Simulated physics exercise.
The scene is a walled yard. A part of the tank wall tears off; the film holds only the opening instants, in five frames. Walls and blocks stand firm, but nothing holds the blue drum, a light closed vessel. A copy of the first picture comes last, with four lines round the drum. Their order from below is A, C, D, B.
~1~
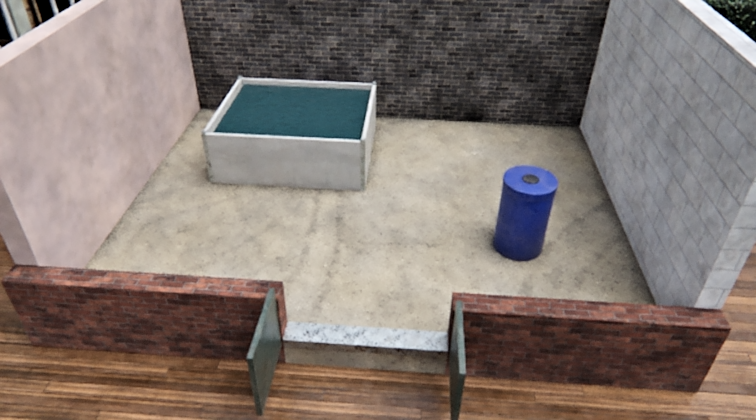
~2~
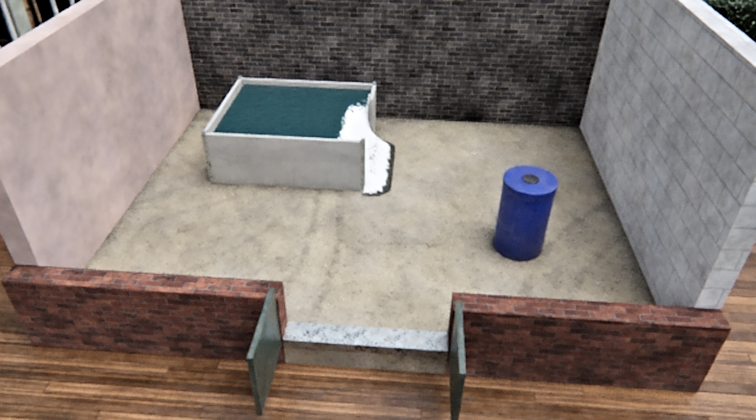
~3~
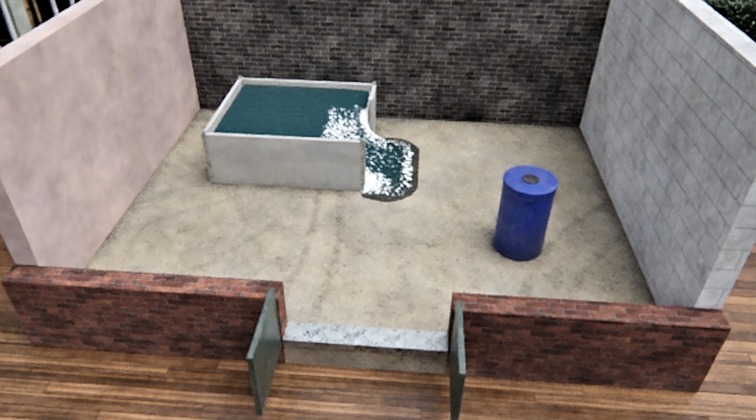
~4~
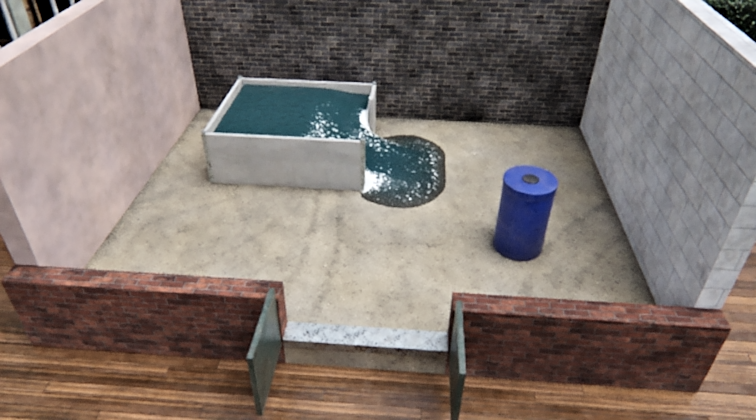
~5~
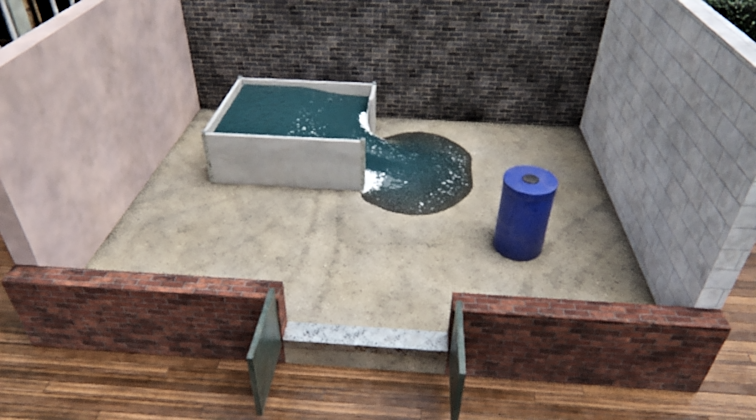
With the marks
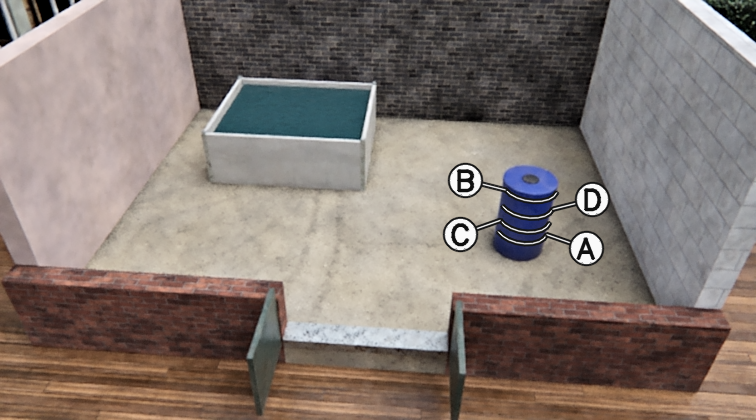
Dark green water sits level in a raised pale tank in a walled yard, then bursts through the tank's right side in a white, foaming rush. It pools on the bare ground and spreads steadily rightward in a widening rounded patch, its edge nearing the upright blue drum.
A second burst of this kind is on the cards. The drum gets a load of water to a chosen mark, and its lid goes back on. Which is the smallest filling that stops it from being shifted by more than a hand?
I would pick line A.
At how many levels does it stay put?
All of them.
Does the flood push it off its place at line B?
No, that is safe.
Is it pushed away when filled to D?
No.
In white, A at (524, 243); B at (533, 201); C at (527, 232); D at (530, 218); from the bottom up A, C, D, B.
If A is chosen, it does not move.
If B is chosen, it does not move.
If C is chosen, it does not move.
If D is chosen, it does not move.
